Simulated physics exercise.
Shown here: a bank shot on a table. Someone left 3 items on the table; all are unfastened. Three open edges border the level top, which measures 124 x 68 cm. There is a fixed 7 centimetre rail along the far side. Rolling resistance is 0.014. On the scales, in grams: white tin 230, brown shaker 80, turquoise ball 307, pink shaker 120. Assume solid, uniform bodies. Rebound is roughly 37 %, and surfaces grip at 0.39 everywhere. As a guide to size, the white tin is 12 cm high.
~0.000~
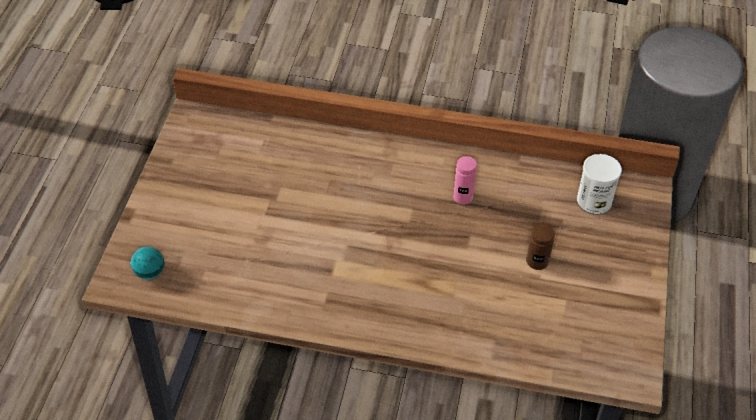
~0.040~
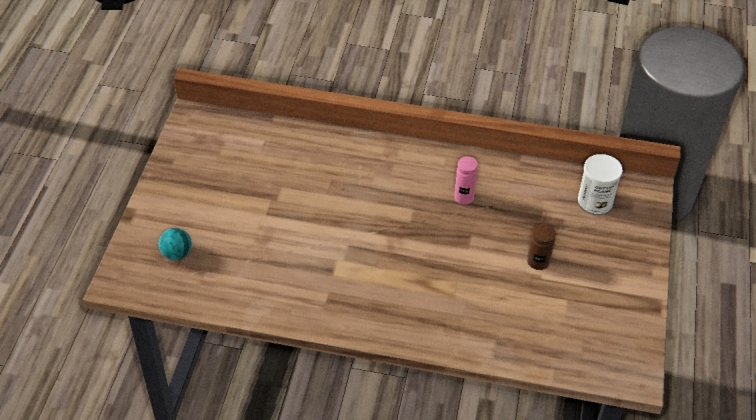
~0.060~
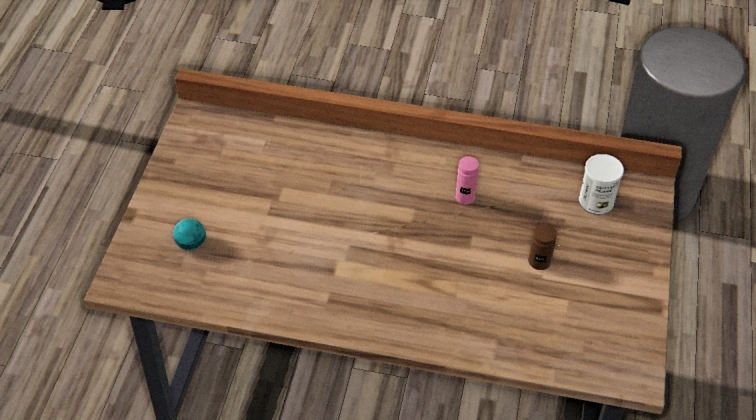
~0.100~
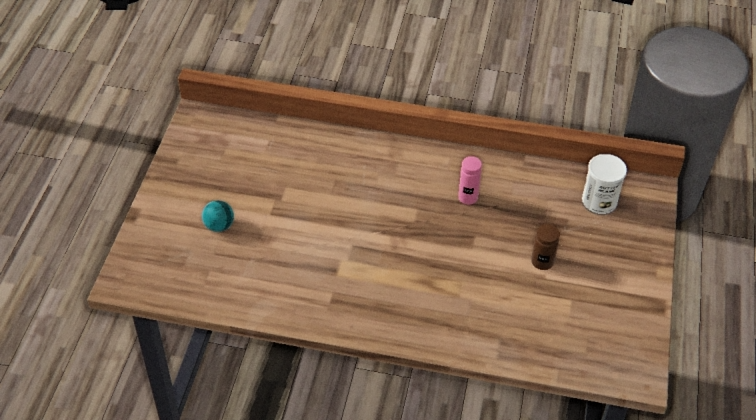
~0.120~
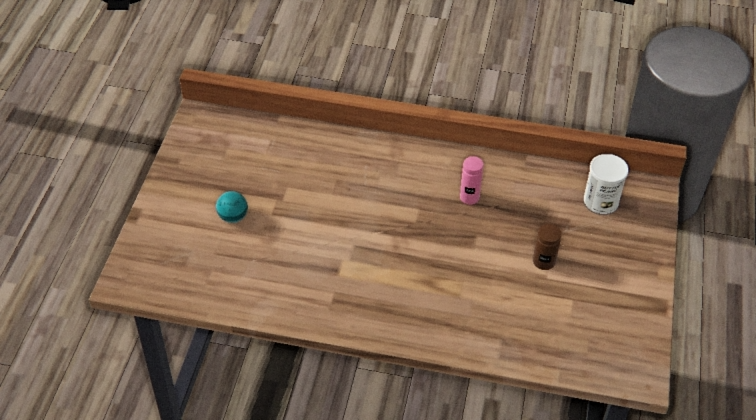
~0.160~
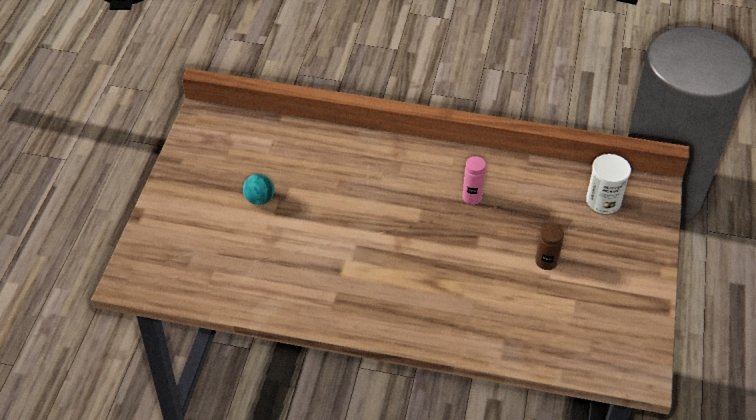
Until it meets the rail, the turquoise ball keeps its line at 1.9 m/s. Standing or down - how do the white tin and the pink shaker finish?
White tin standing; pink shaker down.
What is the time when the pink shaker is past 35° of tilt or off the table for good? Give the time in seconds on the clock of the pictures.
I'd put it at some 0.9 s.
By 0.36 s, turquoise ball near (359, 130).
By 0.66 s, turquoise ball near (441, 171).
By 0.86 s, turquoise ball near (477, 183); pink shaker tilted 34° near (506, 197).
By 1.36 s, turquoise ball near (532, 192); pink shaker on its side near (528, 225).
When it is over (2.4 s), lying over on the table, pink shaker; the other 2 within 4 cm of the start. End places, in pixels of the last picture, white tin near (609, 185), pink shaker near (528, 225).
